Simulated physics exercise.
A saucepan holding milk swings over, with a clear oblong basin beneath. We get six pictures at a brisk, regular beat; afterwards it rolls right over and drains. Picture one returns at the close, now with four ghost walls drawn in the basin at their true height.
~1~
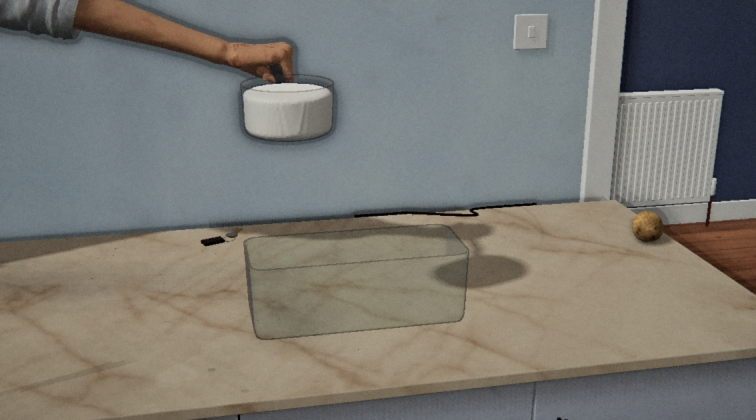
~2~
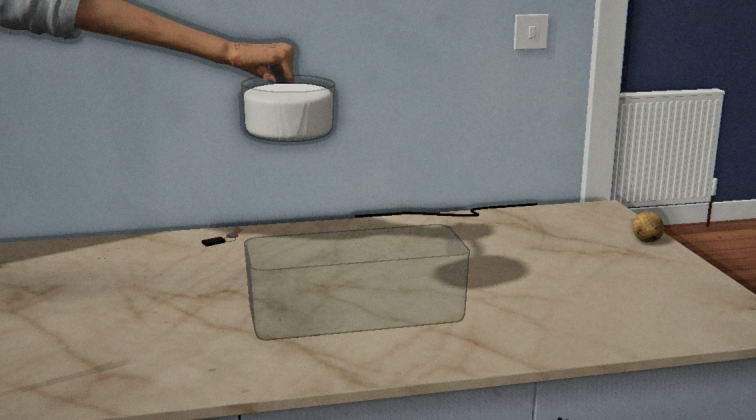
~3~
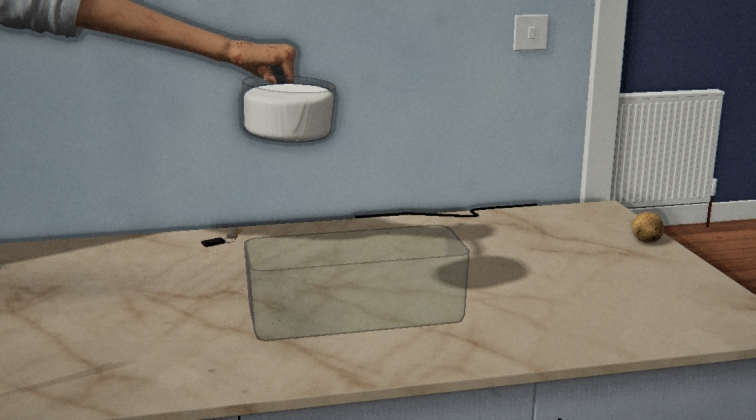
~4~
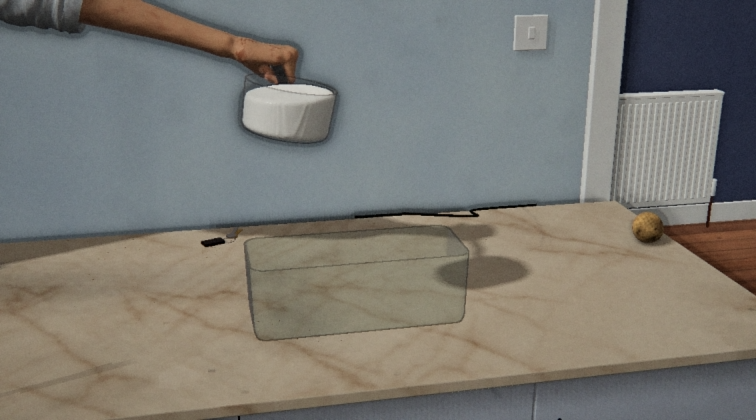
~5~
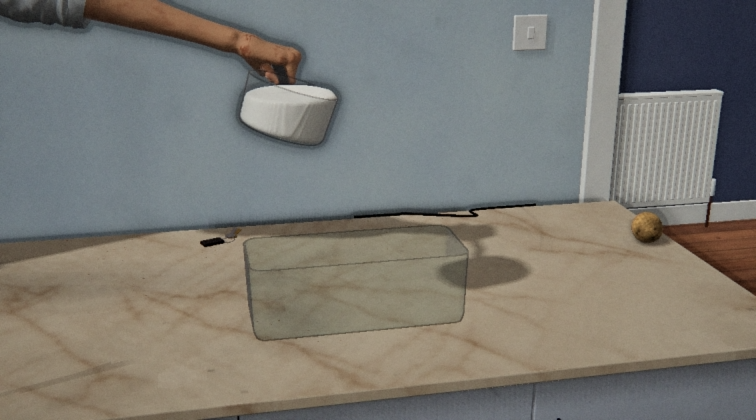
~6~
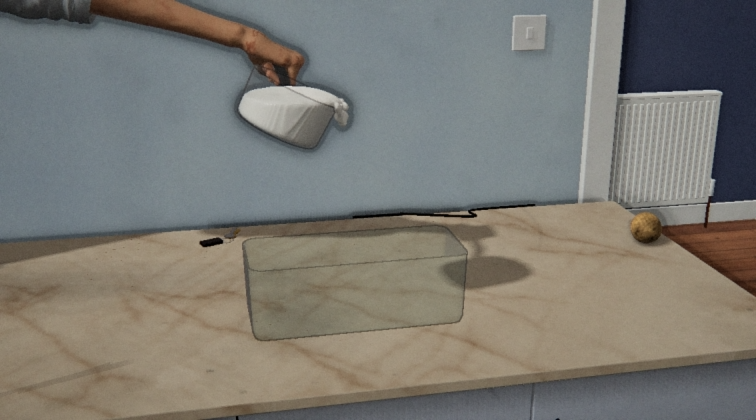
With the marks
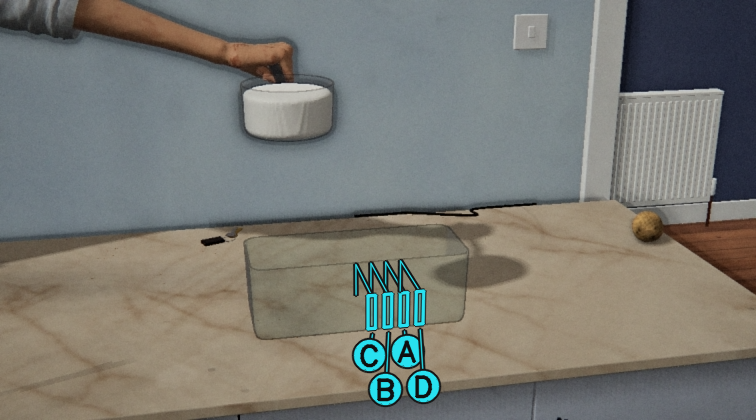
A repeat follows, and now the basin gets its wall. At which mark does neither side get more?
A is best.
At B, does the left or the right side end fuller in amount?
The right one.
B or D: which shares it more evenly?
That is position B.
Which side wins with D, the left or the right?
More ends on the left.
In cyan, A at (404, 331); B at (388, 332); C at (372, 334); D at (420, 329).
Choosing A, about 52 % ends left of the wall and 46 % right of it.
Choosing B, about 29 % ends left of the wall and 70 % right of it.
Choosing C, about 12 % ends left of the wall and 87 % right of it.
Choosing D, about 86 % ends left of the wall and 12 % right of it.
